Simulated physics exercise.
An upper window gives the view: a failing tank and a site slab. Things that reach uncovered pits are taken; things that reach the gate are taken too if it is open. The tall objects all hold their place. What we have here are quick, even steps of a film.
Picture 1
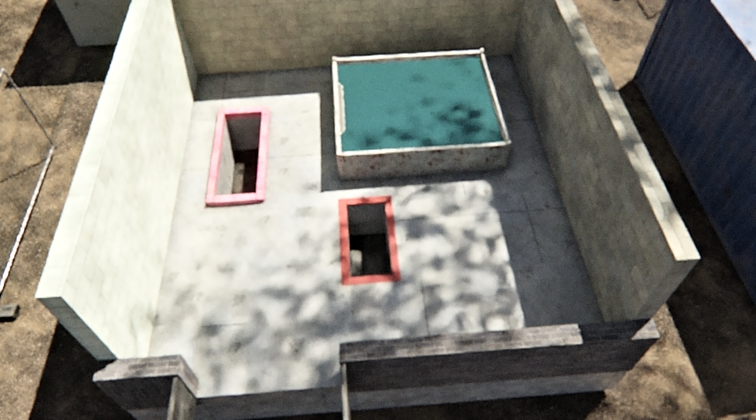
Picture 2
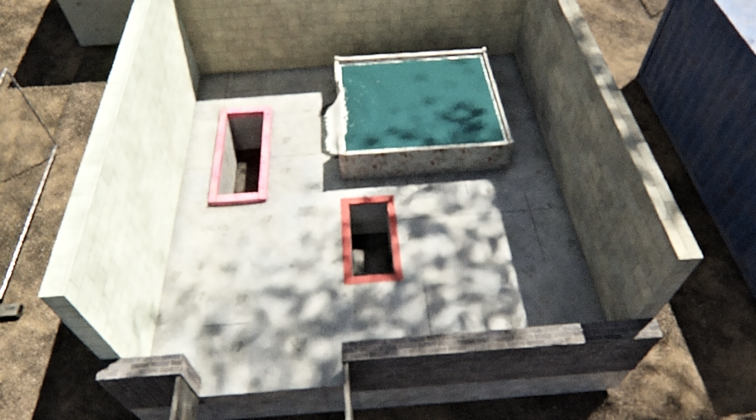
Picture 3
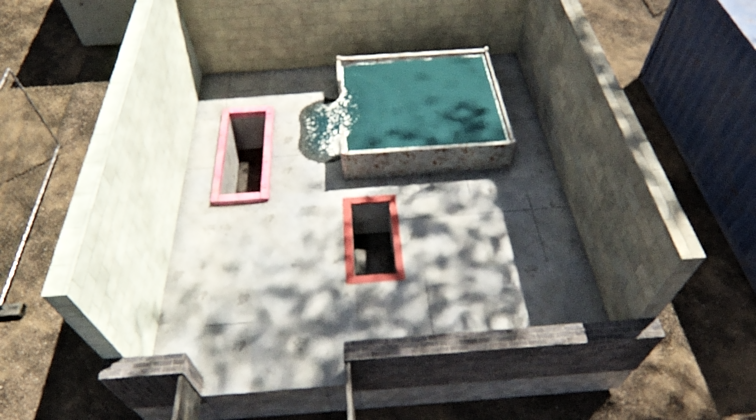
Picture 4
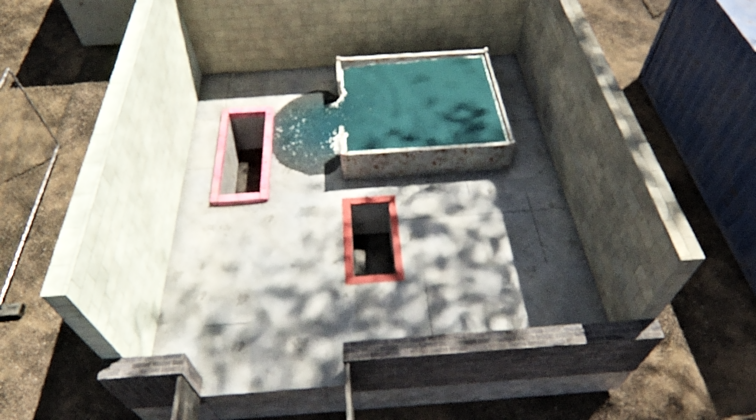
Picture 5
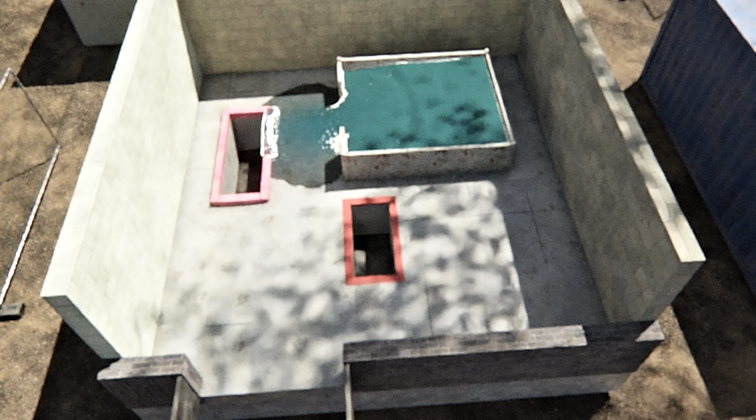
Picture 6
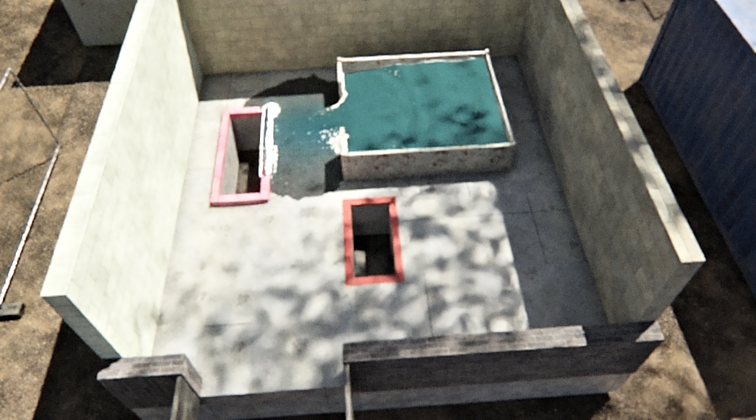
Open tank of green water breaking at its left side, water pouring out and spreading left across the slab to a pink-edged pit.
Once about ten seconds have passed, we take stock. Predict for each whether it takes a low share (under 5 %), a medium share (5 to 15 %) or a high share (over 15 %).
Prediction: The gate takes a medium share; the pink pit takes a high share; the red pit takes a low share.
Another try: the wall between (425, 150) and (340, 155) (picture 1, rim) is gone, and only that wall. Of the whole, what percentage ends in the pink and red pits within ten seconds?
In per cent: Pink 0, red 50.
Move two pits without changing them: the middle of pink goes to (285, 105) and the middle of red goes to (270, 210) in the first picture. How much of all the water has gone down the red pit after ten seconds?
Red: About 15 %.
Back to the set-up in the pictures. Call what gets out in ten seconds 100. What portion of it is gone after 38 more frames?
Around 75 percent.
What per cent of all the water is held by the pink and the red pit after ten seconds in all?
Roughly 34 percent first, and 2 percent second.
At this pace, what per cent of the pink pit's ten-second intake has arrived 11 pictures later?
Roughly 40 percent.
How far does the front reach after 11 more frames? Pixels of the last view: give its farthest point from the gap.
The farthest point of the front sits at (240, 311).
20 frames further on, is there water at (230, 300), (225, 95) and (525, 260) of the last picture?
In that order: Flooded, covered, not flooded.
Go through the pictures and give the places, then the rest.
In the first picture, the open tank at (416, 102) is whole and still.
In the second picture, the front is at (332, 154), out from the gap at (342, 121).
In the third picture, water pours out at (344, 122) and has run to (308, 153).
In the fourth picture, water pours out at (344, 122) and has run to (276, 145).
In the fifth picture, the front is at (268, 107), out from the gap at (345, 122).
In the sixth picture, water pours out at (345, 122) and has run to (252, 104).
A moment on, water covers 15 % of the floor; the gate 0 %, the pink pit 6 %, the red pit 0 %.
Next, water covers 25 % of the floor; the gate 0 %, the pink pit 14 %, the red pit 0 %.
Then, water covers 35 % of the floor; the gate 0 %, the pink pit 23 %, the red pit 0 %.
Later, water covers 55 % of the floor; the gate 2 %, the pink pit 30 %, the red pit 1 %.
In the end, water covers 65 % of the floor; the gate 9 %, the pink pit 34 %, the red pit 3 %.
